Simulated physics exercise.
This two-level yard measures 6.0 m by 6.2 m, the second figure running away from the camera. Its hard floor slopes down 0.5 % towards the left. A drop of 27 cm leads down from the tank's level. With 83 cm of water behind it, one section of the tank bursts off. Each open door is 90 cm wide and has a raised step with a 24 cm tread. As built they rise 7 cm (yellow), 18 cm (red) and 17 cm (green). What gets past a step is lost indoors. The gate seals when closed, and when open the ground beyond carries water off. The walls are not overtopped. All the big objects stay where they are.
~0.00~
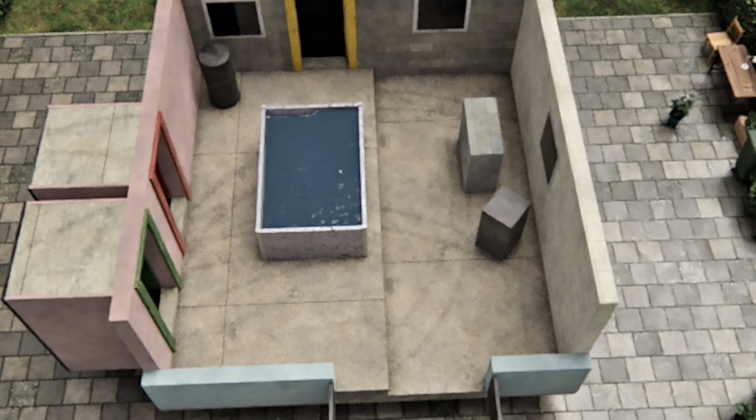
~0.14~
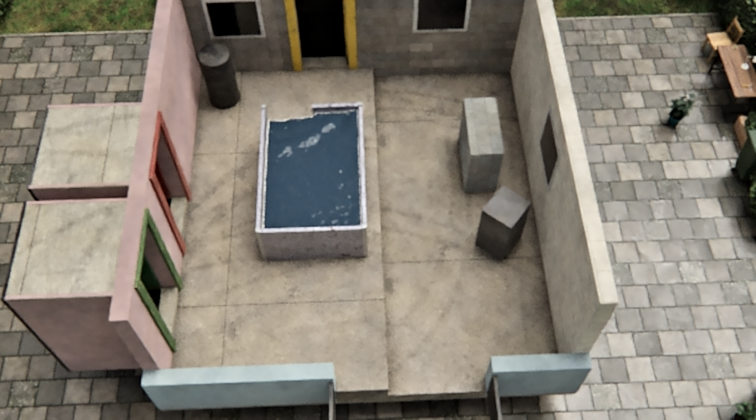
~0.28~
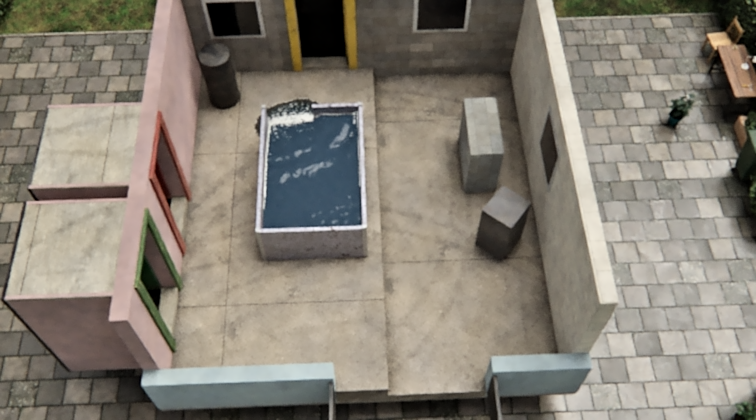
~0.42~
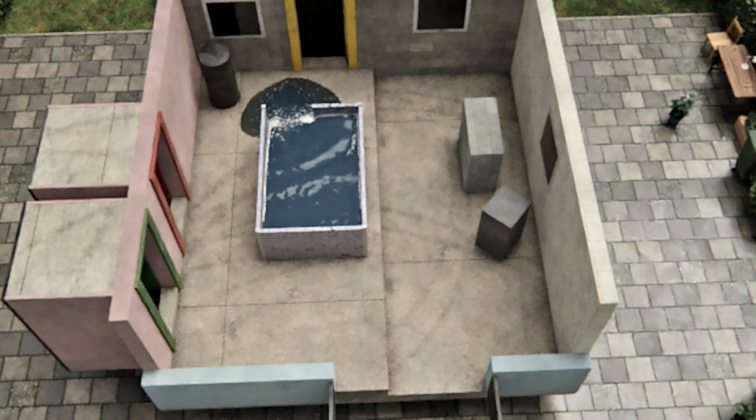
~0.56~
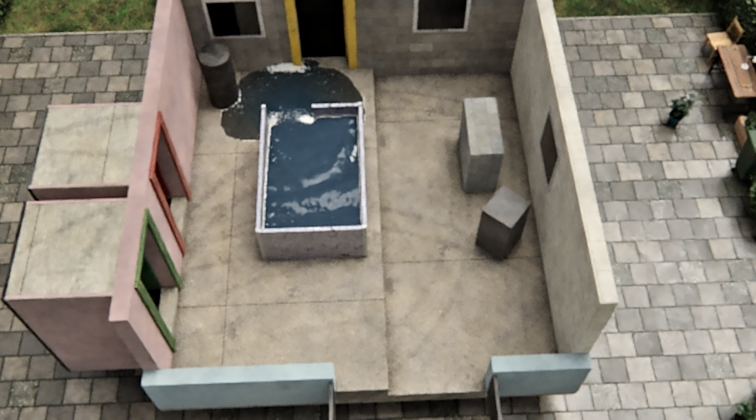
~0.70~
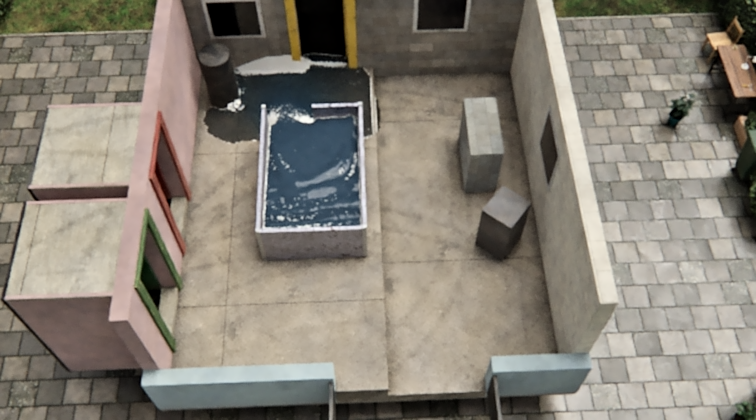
In this clip, a raised rectangular tank of dark water in a walled yard breaks open along its far side, and water pours out, spreading across the floor behind it, leftward past a dark cylinder and back to the yellow-framed door.
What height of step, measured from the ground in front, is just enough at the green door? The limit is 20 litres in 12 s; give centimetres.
It would have to be roughly 9 cm high.
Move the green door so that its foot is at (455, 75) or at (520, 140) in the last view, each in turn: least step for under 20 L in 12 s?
Roughly 7.0 and 8.0 cm.
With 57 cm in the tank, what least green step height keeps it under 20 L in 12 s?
About 5.5 cm.
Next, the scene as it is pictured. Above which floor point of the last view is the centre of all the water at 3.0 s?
Near (301, 159).
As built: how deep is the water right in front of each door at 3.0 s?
In cm: Yellow 22, red 5, green 1.
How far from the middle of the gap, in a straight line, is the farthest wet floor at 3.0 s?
Some 4.4 m out.
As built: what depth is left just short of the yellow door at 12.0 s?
Roughly 8.0 cm deep.
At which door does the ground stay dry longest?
It is the green one.
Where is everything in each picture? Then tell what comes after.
In the first frame, the tank at (312, 167) is whole and still, 83 cm deep; the green door at (161, 288) is dry.
In the second frame, the front is at a hidden place, 0.3 m from the gap on the far side; 0.2 m2 of floor is wet, 83 cm left at the back.
In the third frame, water pours out on the far side and has run 0.9 m, to (289, 104); about 11 cm deep outside, 83 cm at the back.
In the fourth frame, the front is at (286, 82), 1.4 m from the gap on the far side; 1.9 m2 of floor is wet, 83 cm left at the back.
In the fifth frame, the front is at (305, 62), 1.8 m from the gap on the far side; 3.4 m2 of floor is wet, 81 cm left at the back.
In the sixth frame, water pours out on the far side and has run 2.0 m, to (333, 57); about 6 cm deep outside, 74 cm at the back; the green door at (161, 288), 3.8 m from the gap, is still 3.6 m from the nearest water.
After 1.4 s water covers 15 % of the floor, deepest (51 cm) near (258, 73); it has not reached the green door.
After 3.0 s water covers 40 % of the floor, deepest (38 cm) near (202, 75); it has not reached the green door.
After 12.0 s water covers 95 % of the floor, deepest (12 cm) near (559, 373); 8 cm at the green door, 0 litres in over its 17 cm step.
At the green door as built, the water arrived by 3.1 s and peaked near 13 cm at 7.2 s.
With a step of 7.5 cm, 37 litres would have come in within the 12 s; with 10.5 cm, 8 litres. So under 20 litres takes about 9 cm.
